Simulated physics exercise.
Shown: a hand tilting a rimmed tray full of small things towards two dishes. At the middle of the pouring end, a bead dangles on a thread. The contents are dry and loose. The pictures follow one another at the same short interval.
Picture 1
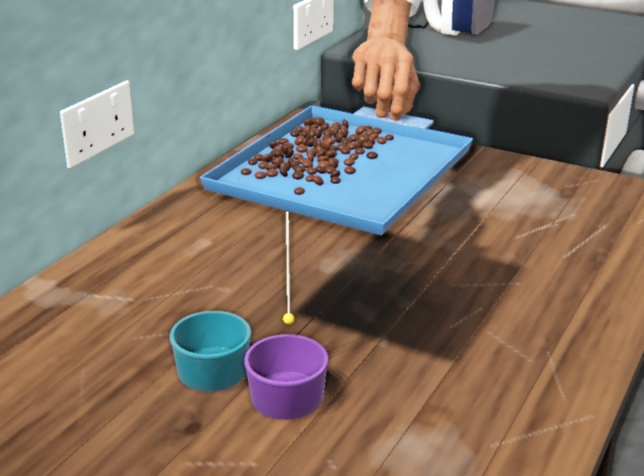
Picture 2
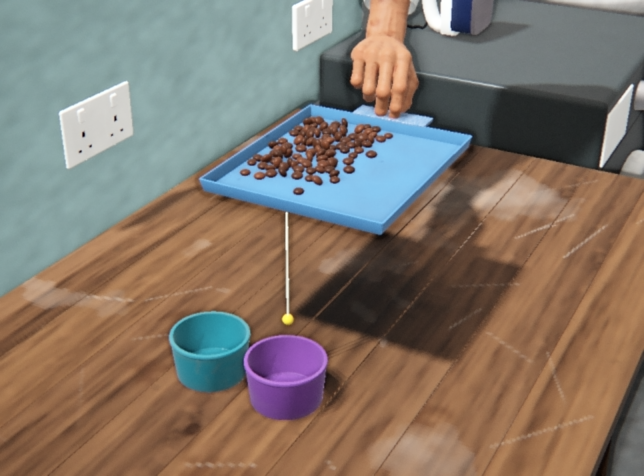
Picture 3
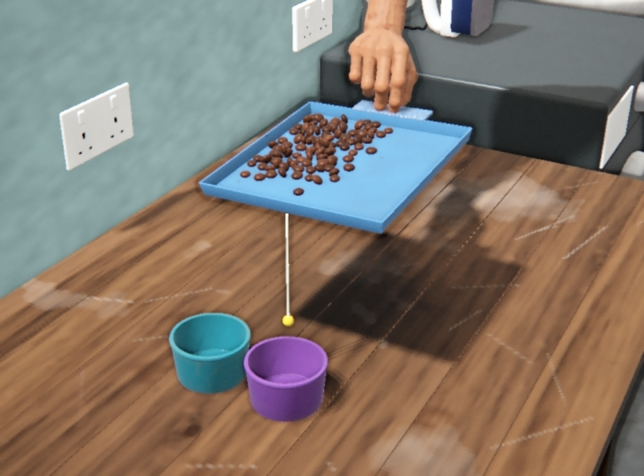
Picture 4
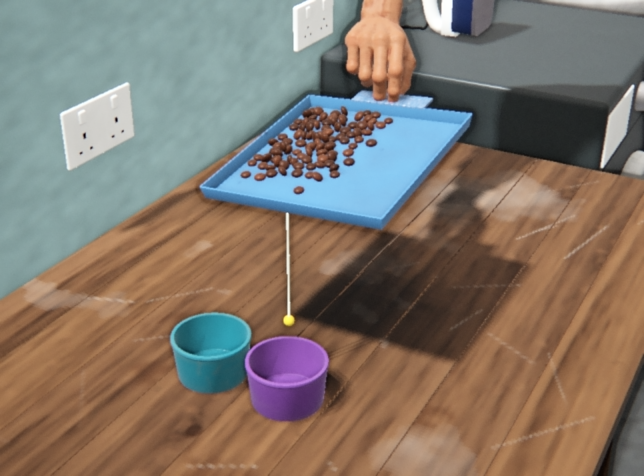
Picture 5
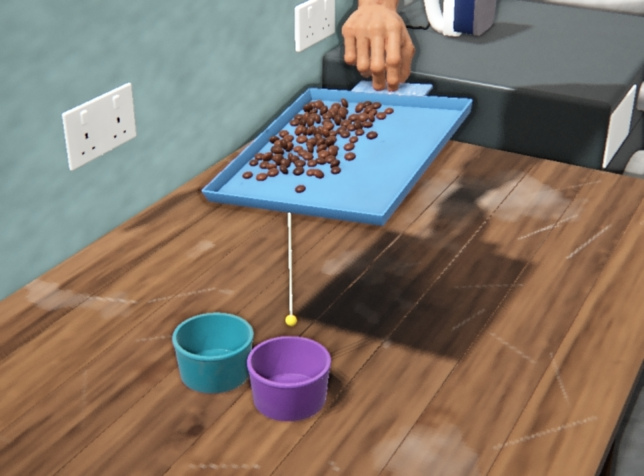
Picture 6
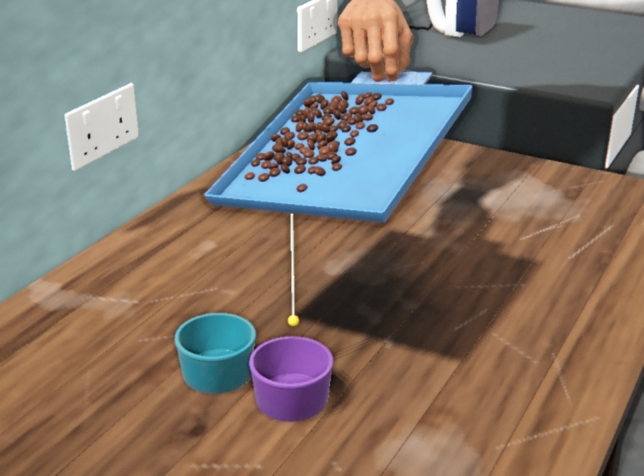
On a wooden table, a hand held a blue tray of small brown drops above a teal dish and a purple dish, then slowly raised the tray's far side, tilting it slightly toward the front left.
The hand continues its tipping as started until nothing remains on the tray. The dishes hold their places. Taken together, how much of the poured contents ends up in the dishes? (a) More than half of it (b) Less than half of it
b.
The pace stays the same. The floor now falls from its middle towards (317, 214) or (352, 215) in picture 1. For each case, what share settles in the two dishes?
Roughly 50 percent first and 10 percent second.
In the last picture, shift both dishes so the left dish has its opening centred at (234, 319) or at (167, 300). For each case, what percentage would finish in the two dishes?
Some 70 percent in the first case, 60 percent in the second.
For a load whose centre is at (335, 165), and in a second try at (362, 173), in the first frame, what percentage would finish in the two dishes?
It would be about 30 per cent for the first and about 30 per cent for the second.
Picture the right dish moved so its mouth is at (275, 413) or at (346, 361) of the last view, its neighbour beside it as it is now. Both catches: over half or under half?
Well, not up to half at the first spot and not up to half at the second.
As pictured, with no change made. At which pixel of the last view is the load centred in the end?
Around (219, 343).
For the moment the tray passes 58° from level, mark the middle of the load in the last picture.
Look around (250, 174) in the last picture.
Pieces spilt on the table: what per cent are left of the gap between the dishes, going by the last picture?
About 70 percent.
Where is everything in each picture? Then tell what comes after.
In the first picture, corners of the pouring end at (204, 177) and (382, 222), level; middle of the load at (318, 145), flat chocolate drops; left dish at (190, 368); right dish at (266, 395); bead on its thread at (289, 319).
In the second picture, corners of the pouring end at (204, 178) and (381, 221), level; middle of the load at (317, 145).
In the third picture, corners of the pouring end at (203, 182) and (380, 220), tipped barely, lowest at the left corner; middle of the load at (317, 143).
In the fourth picture, corners of the pouring end at (204, 186) and (380, 217), tipped a little, lowest at the left corner; middle of the load at (317, 138).
In the fifth picture, corners of the pouring end at (206, 190) and (381, 213), tipped a little, lowest at the left corner; middle of the load at (317, 133).
In the sixth picture, corners of the pouring end at (208, 194) and (381, 210), tipped clearly, lowest at the left corner; middle of the load at (317, 129); left dish at (194, 370); right dish at (271, 397).
Soon after the last picture, tray tipped steeply; nearly all on the tray; a stray few in the air.
A little later, tray tipped right over; a small part on the tray; about a quarter in the left dish; about half outside both; about a quarter in the air.
Later still, tray tipped past a quarter turn; about a quarter in the left dish; most outside both.
At rest, tray tipped past a quarter turn; none in the right dish; about a quarter in the left dish; most outside both.
